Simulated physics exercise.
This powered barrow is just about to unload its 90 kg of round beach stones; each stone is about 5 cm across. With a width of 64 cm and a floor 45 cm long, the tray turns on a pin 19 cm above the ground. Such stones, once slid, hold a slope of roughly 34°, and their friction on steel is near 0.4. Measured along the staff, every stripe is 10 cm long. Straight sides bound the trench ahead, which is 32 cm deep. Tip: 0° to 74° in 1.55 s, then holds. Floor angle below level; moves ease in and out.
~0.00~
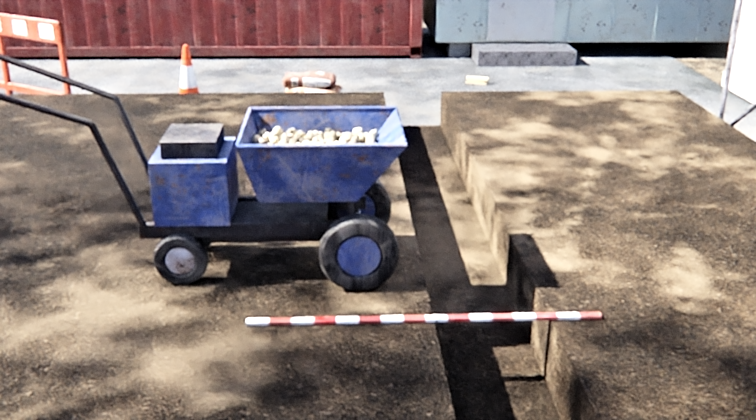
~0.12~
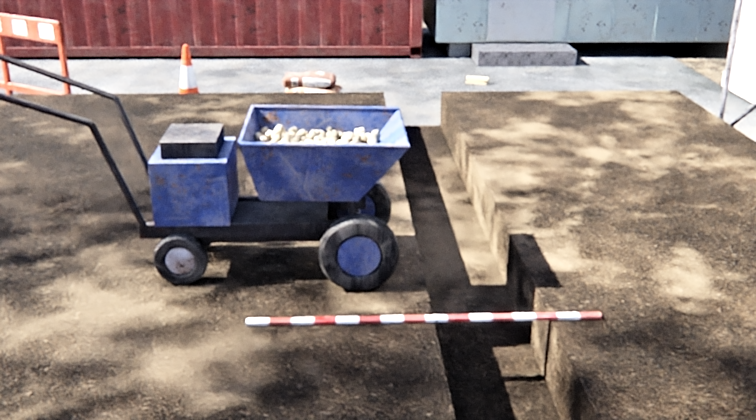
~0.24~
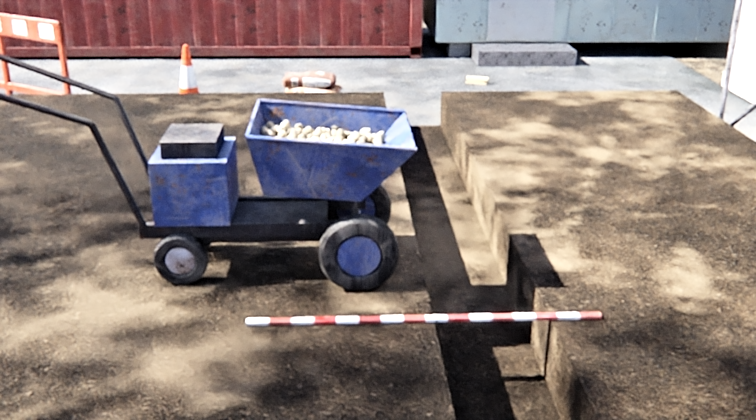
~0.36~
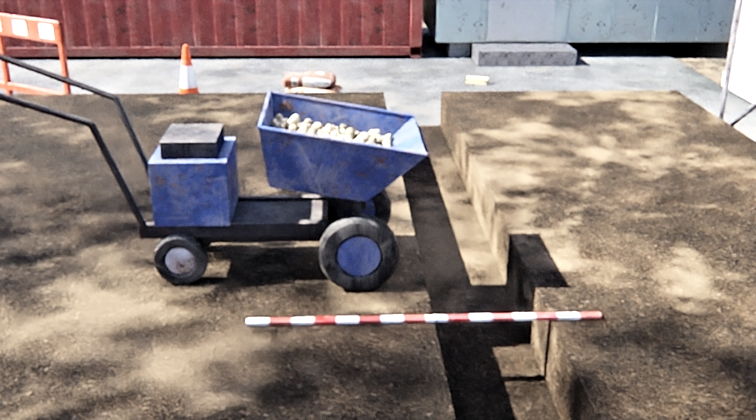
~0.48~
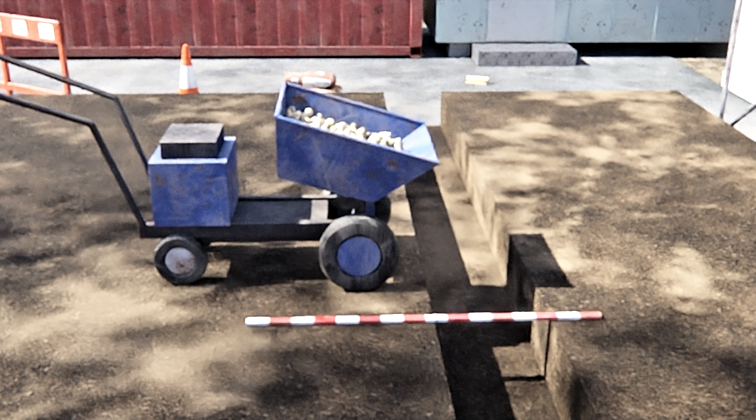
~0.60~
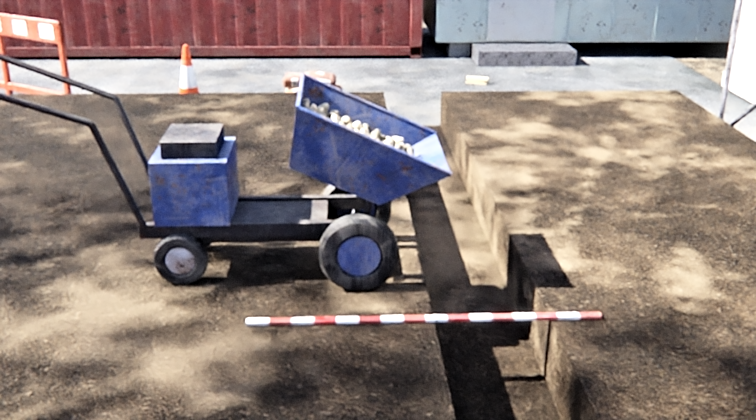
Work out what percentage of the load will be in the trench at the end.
It comes to roughly 91 percent of the load.
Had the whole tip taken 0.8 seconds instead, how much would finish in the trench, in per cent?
I'd put it at some 75 in a hundred.
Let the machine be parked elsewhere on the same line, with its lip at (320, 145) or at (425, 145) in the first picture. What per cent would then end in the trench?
Estimates: 85 % then 70 %.
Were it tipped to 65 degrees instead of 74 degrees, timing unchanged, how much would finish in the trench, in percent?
Trench share: Approx. 90%.
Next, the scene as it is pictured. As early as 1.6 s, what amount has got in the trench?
I'd put it near 55 per cent.
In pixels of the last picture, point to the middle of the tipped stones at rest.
Around (492, 306).
After 1.2 s the floor is at 62°; 100 % in the tray; the foremost stones are at (485, 219).
After 1.6 s the floor is at 74°; 38 % in the tray, 55 % in the trench, 7 % past the trench; the foremost stones are at (574, 261).
After 2.0 s the floor is at 74°; 8 % in the tray, 83 % in the trench, 9 % past the trench; the foremost stones are at (617, 251).
After 4.0 s the floor is at 74°; 0 % in the tray, 91 % in the trench, 9 % past the trench; the foremost stones are at (648, 248).
